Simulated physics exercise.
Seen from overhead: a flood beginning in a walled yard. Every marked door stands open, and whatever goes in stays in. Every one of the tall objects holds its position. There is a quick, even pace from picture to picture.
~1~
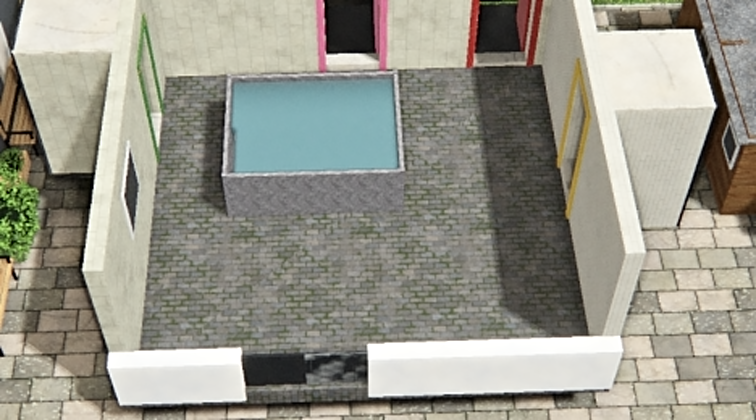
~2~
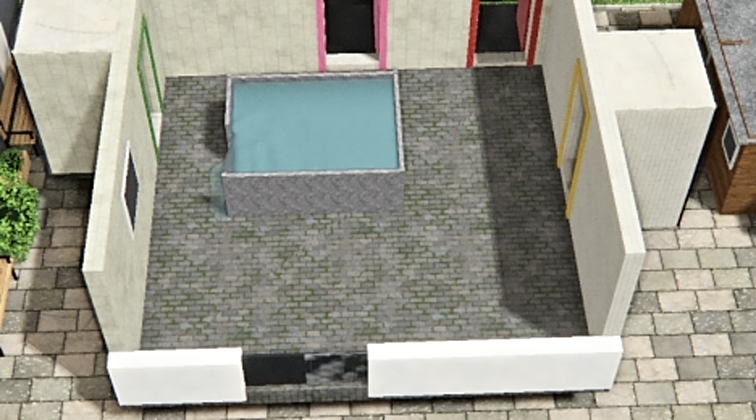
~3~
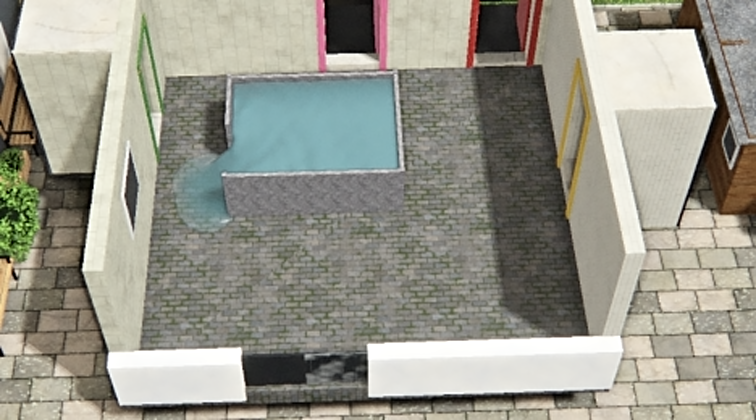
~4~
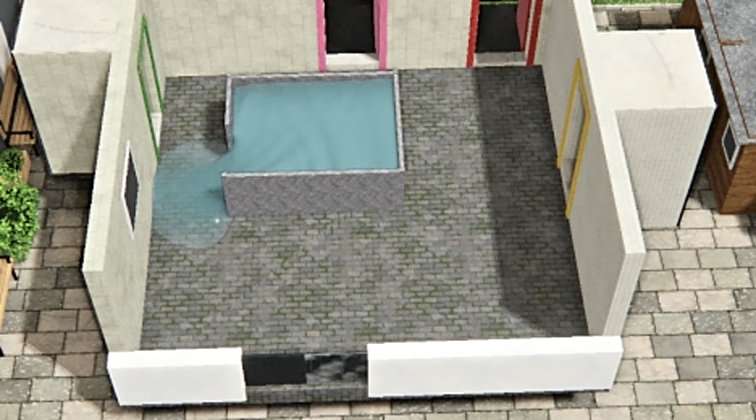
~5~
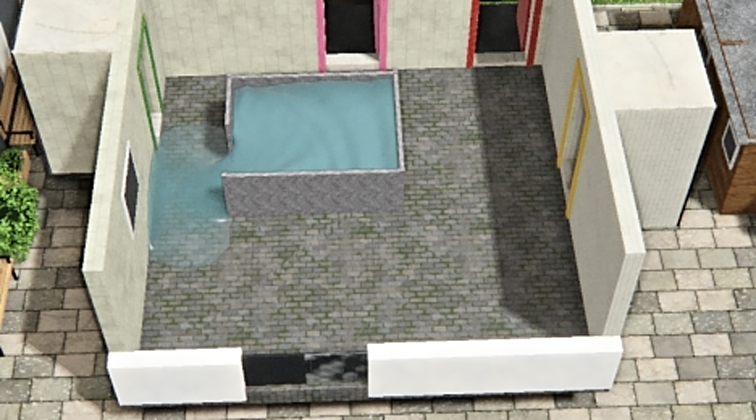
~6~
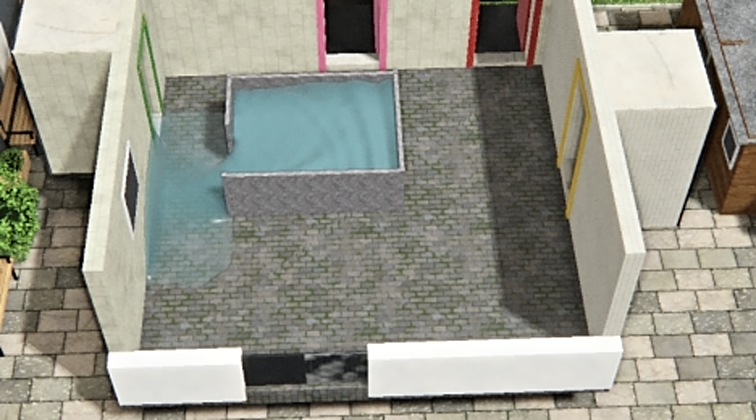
Water poured from a gap in the left side of a raised stone tank in a walled yard, spreading over the grey paving to the left wall, then along it toward the front.
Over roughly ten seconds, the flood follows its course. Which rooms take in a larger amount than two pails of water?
In the end, the yellow door takes in no more; the green door takes in more; the red door takes in more; the pink door takes in no more.
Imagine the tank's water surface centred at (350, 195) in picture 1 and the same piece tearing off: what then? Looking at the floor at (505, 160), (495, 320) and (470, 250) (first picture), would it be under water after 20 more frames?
In order: Untouched, submerged, untouched.
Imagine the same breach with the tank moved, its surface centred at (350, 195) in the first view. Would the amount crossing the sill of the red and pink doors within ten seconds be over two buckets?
Red: Over the limit; pink: Within the limit.
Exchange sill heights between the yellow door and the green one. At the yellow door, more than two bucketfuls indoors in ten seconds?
The yellow door surpasses the threshold, I think.
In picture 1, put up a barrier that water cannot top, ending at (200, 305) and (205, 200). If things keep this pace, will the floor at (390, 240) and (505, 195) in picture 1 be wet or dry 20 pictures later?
Taking the points in order, the first is high and dry and the second is high and dry.
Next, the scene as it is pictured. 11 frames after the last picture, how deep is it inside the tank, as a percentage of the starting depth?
Estimate: Around 60 per cent.
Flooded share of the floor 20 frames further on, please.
Around 65 percent, give or take.
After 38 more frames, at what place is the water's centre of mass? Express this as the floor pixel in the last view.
That puts it at around (341, 199).
A moment on, water covers 20 % of the floor; the yellow door not reached, the green door over two buckets in, the red door not reached, the pink door not reached.
Next, water covers 30 % of the floor; the yellow door not reached, the green door over two buckets in, the red door not reached, the pink door not reached.
Then, water covers 65 % of the floor; the yellow door not reached, the green door far over two buckets in, the red door wet at the sill, nothing in, the pink door wet at the sill, nothing in.
Later, water covers 95 % of the floor; the yellow door wet at the sill, nothing in, the green door far over two buckets in, the red door under two buckets in, the pink door wet at the sill, nothing in.
In the end, water covers 100 % of the floor; the yellow door wet at the sill, nothing in, the green door far over two buckets in, the red door far over two buckets in, the pink door under two buckets in.
